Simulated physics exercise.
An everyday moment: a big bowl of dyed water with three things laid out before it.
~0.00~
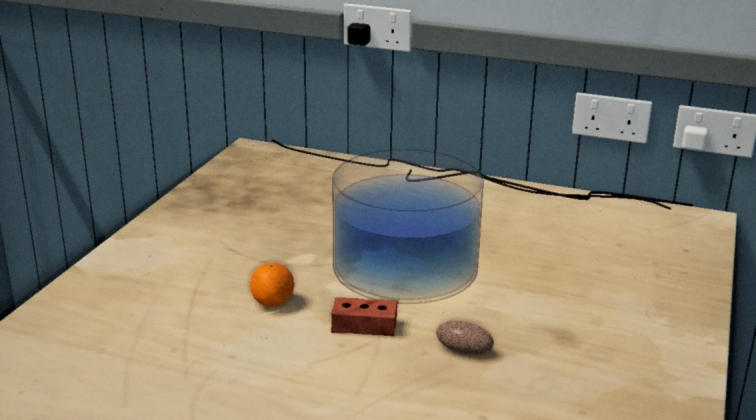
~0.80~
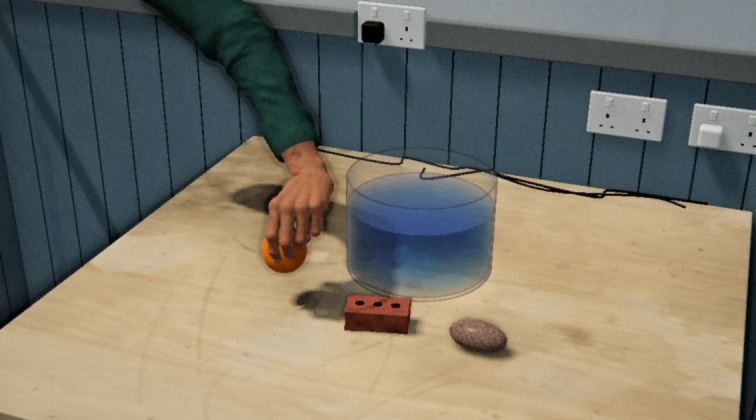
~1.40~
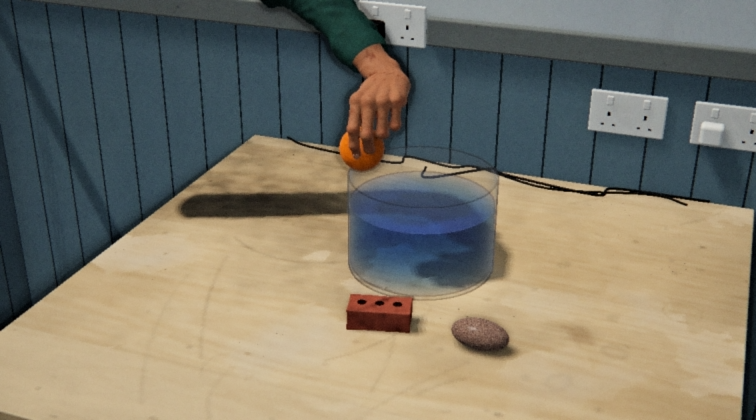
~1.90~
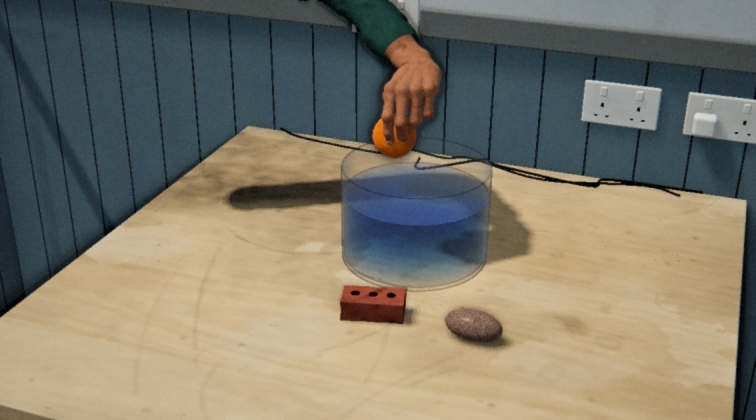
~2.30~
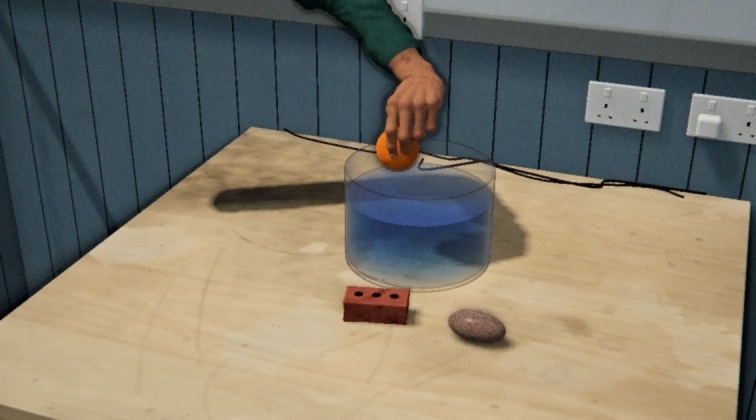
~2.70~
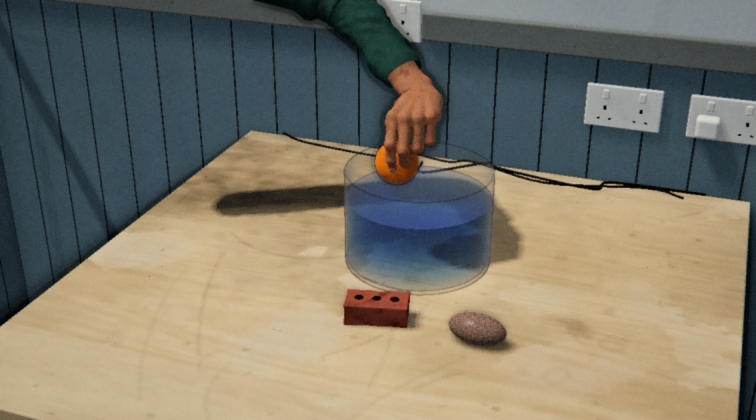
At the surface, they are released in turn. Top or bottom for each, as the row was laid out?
Okay - the left one won't go under, the middle one won't stay up, the right one won't stay up.
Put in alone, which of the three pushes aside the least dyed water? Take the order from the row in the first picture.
My answer is the rightmost piece.
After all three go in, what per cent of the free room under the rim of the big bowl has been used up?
I'd put it near 20 in a hundred.
Around 4.0 s, the orange bobs at the top.
Around 8.0 s, the piece of brick ends at the bottom.
Around 12.0 s, the stone ends at the bottom; afloat, orange.
